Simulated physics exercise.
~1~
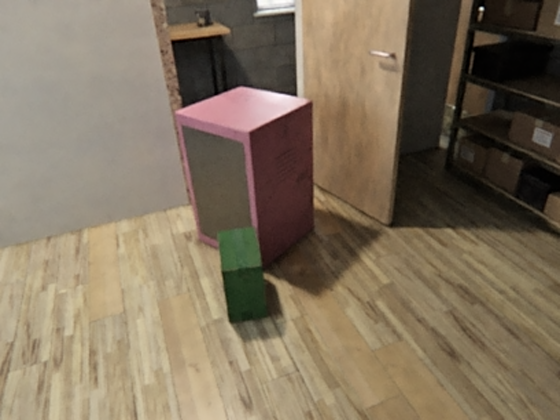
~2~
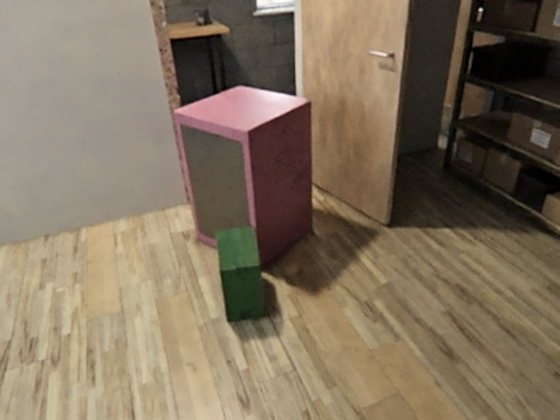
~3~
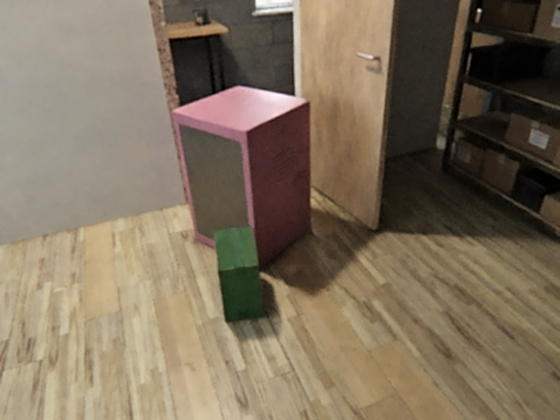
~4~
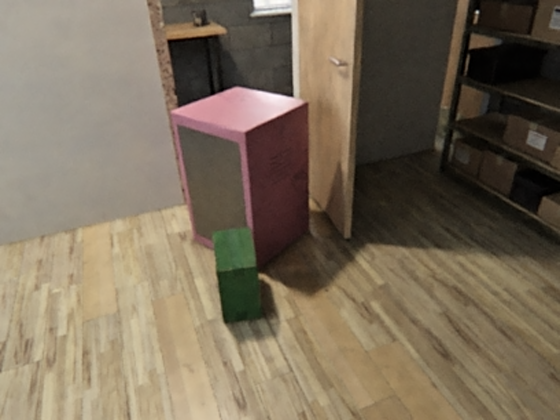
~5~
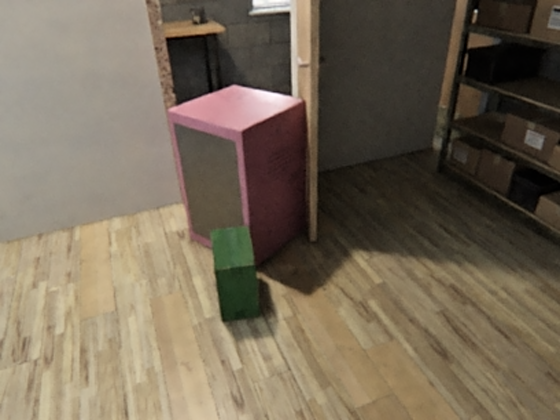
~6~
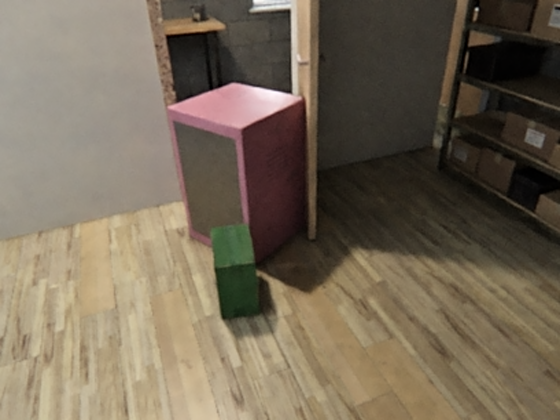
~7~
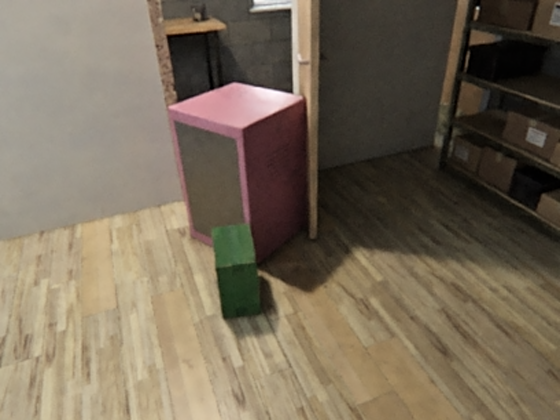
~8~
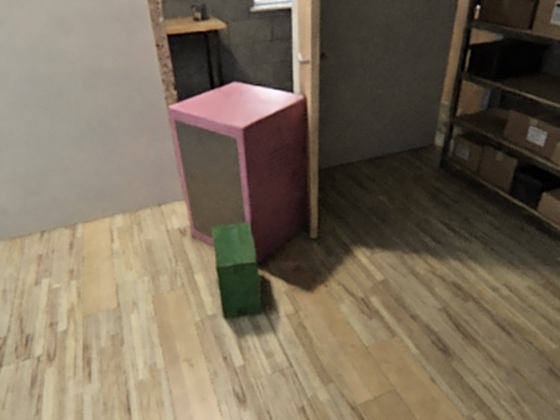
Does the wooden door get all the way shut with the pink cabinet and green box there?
No, the door stops short beside the pink cabinet and is still standing open at the end. The cabinet and the green box stay where they are.
